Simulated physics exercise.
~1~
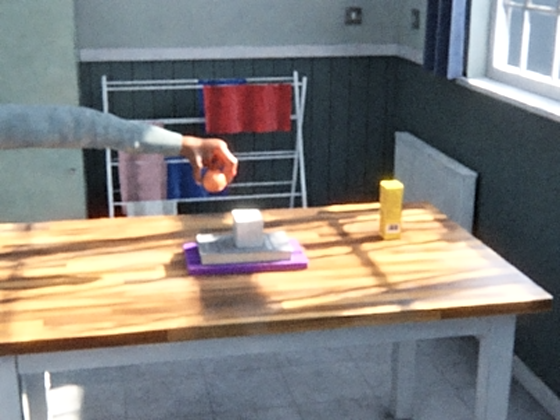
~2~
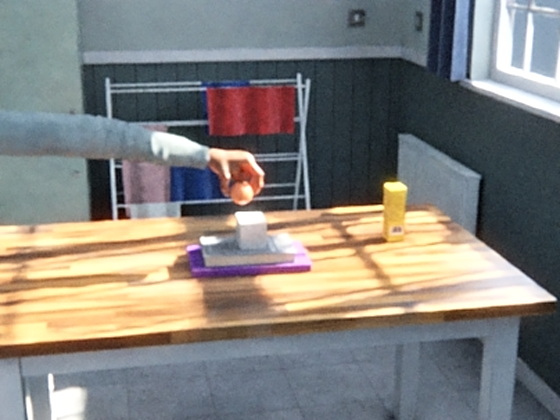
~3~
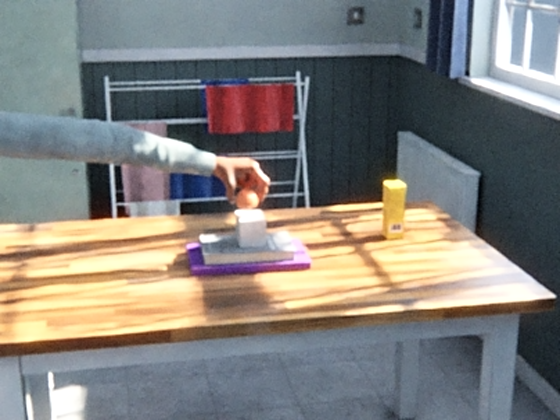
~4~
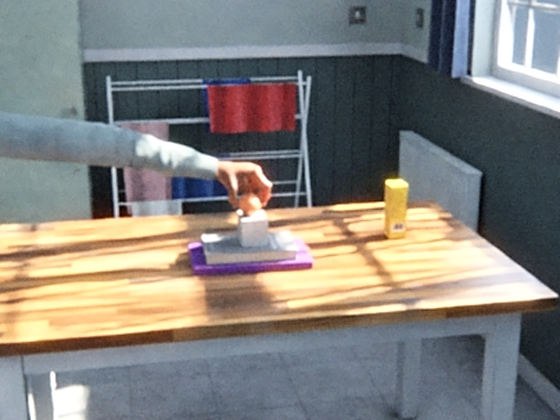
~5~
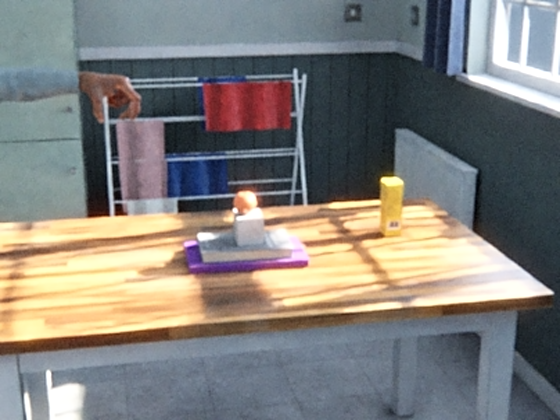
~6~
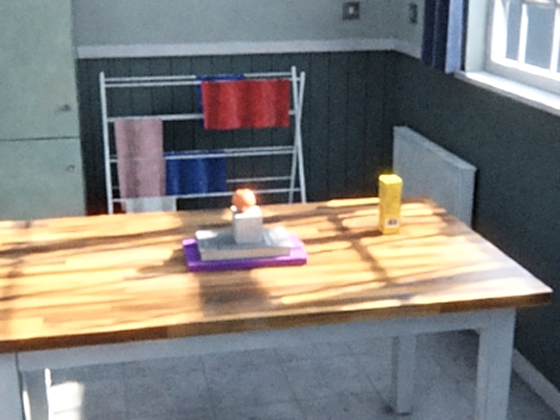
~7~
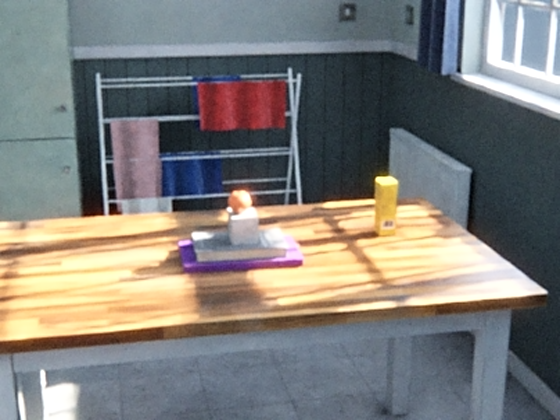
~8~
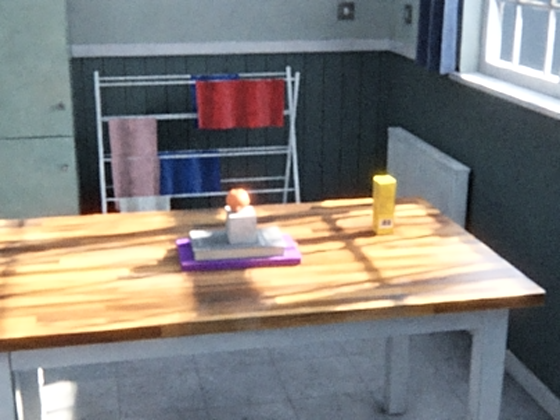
An orange tomato, held in the fingertips of a hand reaching in from the left, hovers above a small pile on a sunlit wooden table. The pile is a white block on a grey book, which rests on a purple board, with a yellow carton standing to the right. The hand carries the tomato a little to the right, then lowers it onto the top of the block. It lets go and draws back to the left, past a drying rack hung with cloths, until it is out of view. The tomato stays balanced on the block, and the whole pile remains standing.
